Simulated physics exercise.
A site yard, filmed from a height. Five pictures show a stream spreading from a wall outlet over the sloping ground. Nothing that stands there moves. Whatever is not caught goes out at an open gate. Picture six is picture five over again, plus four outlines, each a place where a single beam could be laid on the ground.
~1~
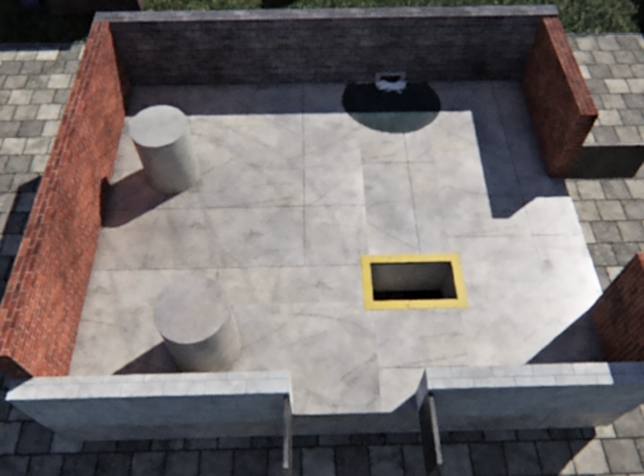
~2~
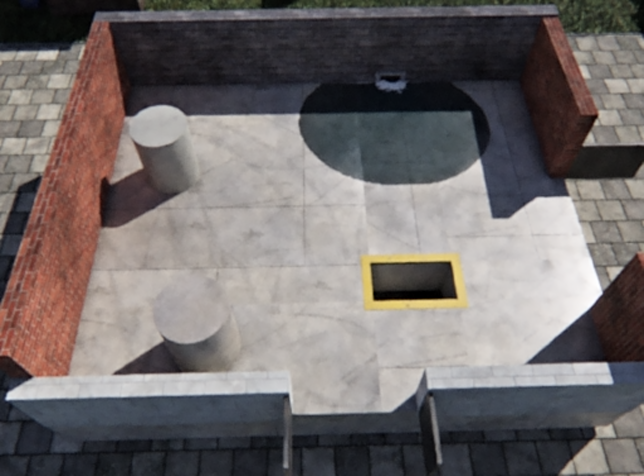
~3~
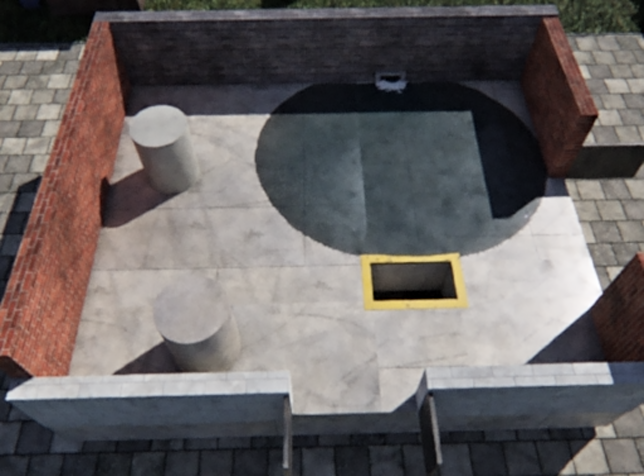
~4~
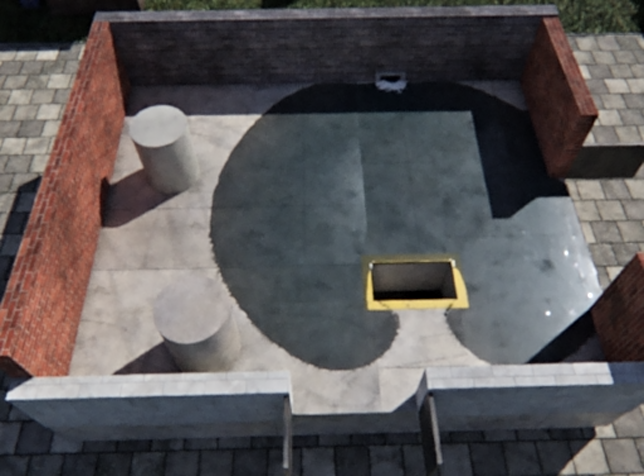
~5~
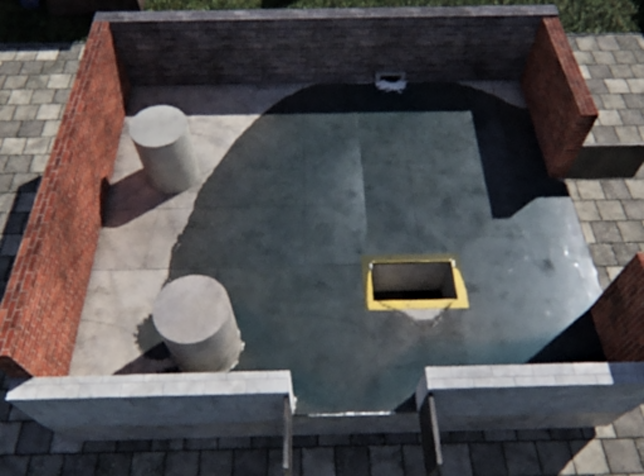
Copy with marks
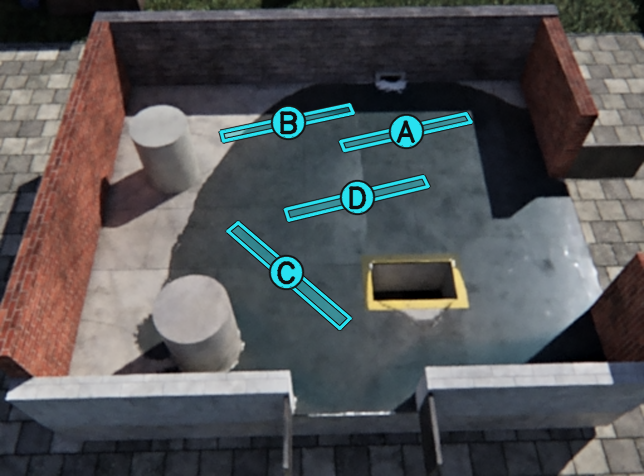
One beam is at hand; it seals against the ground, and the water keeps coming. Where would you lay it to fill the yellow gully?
The best spot is C.
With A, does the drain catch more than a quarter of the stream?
No, it does not.
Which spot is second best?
The answer is B.
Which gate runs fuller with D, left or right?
More leaves on the left.
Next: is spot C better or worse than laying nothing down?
Spot C is better.
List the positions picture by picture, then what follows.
Outfall at (390, 78); yellow gully at (413, 281); open gate at (568, 238); open gate at (354, 394); water covers 4 % of the ground and shows as far out as (369, 124); yellow gully still dry.
Water covers 16 % of the ground and shows as far out as (398, 182); yellow gully still dry.
Water covers 35 % of the ground and shows as far out as (477, 247); yellow gully still dry.
Water covers 58 % of the ground and shows as far out as (574, 336); yellow gully taking water.
Water covers 70 % of the ground and shows as far out as (165, 346); yellow gully taking water.
On the marked copy, A from (342, 145) to (468, 117); B from (222, 136) to (351, 108); C from (233, 226) to (344, 323); D from (287, 214) to (425, 181).
Choosing A, about 15 % of the stream runs into the yellow gully, about 84 % out by the gates.
Choosing B, about 30 % of the stream runs into the yellow gully, about 69 % out by the gates.
Choosing C, about 46 % of the stream runs into the yellow gully, about 54 % out by the gates.
Choosing D, about 14 % of the stream runs into the yellow gully, about 85 % out by the gates.
